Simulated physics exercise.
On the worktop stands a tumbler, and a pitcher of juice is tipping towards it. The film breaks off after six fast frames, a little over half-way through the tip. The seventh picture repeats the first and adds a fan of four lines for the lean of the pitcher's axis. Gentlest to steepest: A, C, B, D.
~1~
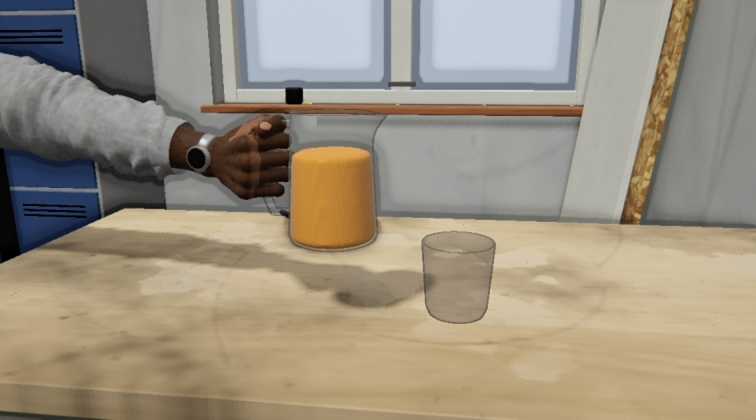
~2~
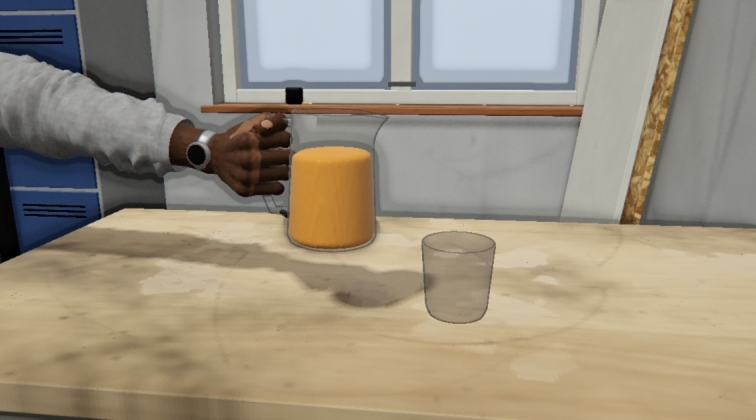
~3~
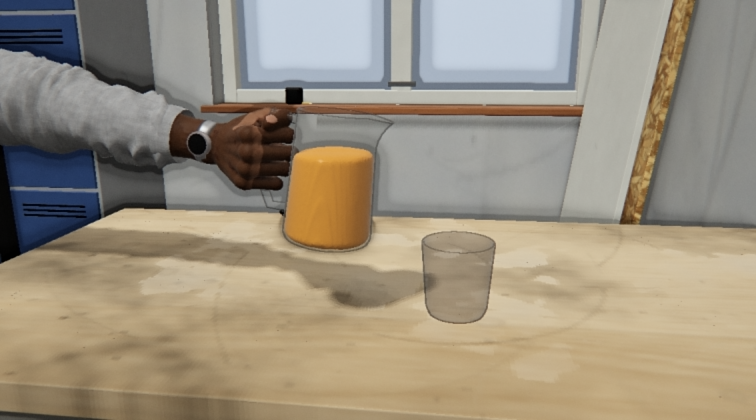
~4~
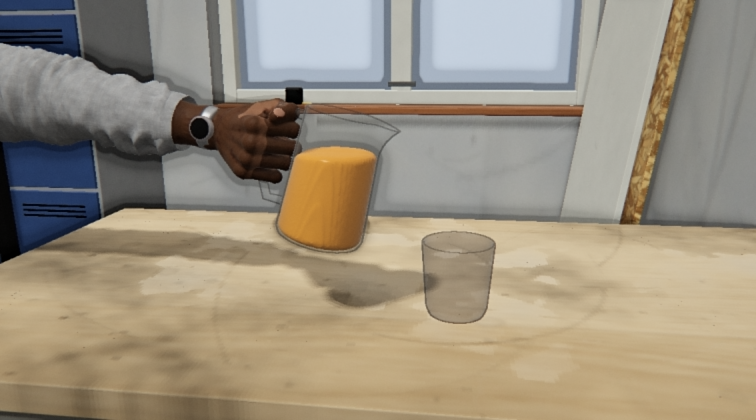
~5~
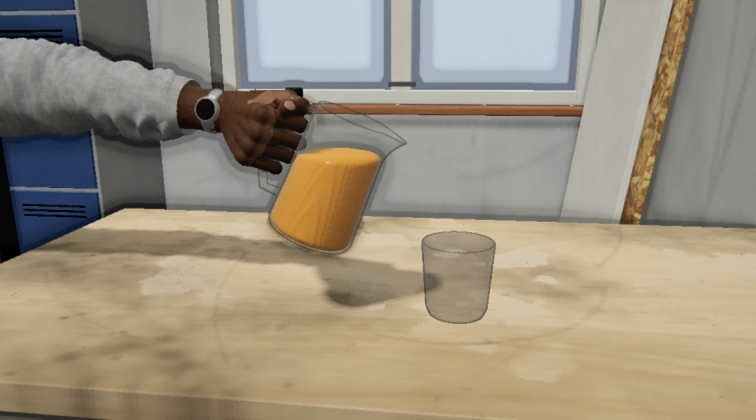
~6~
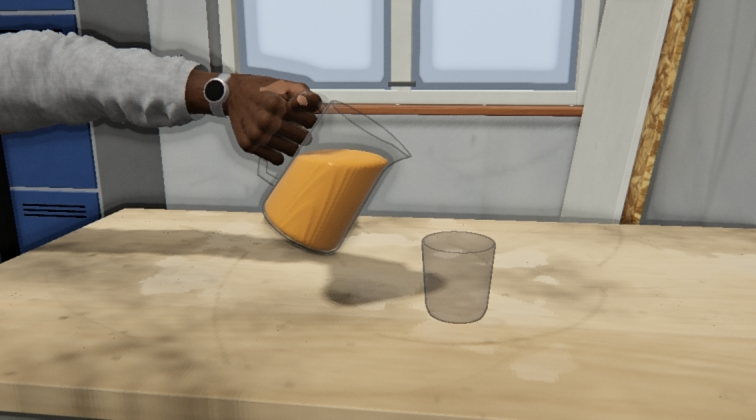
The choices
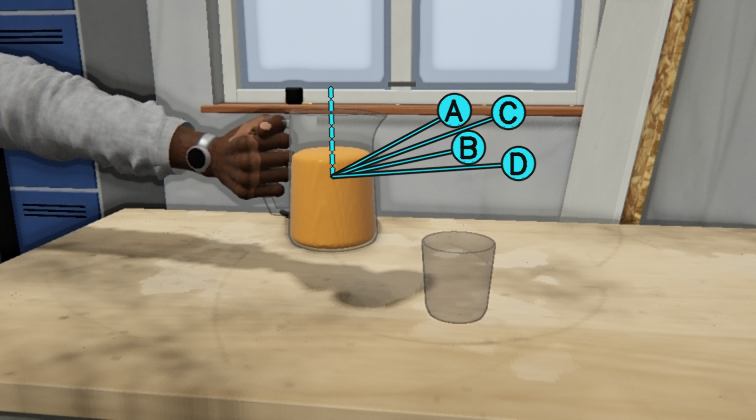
On a wooden worktop, a hand wearing a watch gradually tilting a clear pitcher of orange juice rightward beside an empty tumbler.
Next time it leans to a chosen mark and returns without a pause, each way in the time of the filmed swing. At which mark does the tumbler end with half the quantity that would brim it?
Best: C.
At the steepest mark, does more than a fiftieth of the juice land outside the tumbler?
Yes.
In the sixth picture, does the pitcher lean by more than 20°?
Yes, it does.
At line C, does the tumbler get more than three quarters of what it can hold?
No, it does not.
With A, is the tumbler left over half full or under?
Under.
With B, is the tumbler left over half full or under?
Over half.
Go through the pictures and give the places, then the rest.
In the first frame, upright, lip at (385, 115); rim of the tumbler round (458, 241); nothing has left yet.
In the second frame, upright, lip at (387, 117); nothing has left yet.
In the third frame, tipped about 7°, lip at (392, 122); nothing has left yet.
In the fourth frame, tipped about 14°, lip at (399, 131); nothing has left yet.
In the fifth frame, tipped about 23°, lip at (405, 142); nothing has left yet.
In the sixth frame, tipped about 33°, lip at (410, 155); nothing has left yet.
On the marked copy, A at (439, 119); B at (451, 151); C at (492, 118); D at (501, 165).
For line A, the tumbler ends with about 29 % of what it can hold.
For line B, the tumbler ends with about 79 % of what it can hold.
For line C, the tumbler ends with about 52 % of what it can hold.
For line D, the tumbler ends with about 90 % of what it can hold; 11 % of the juice is spilt.
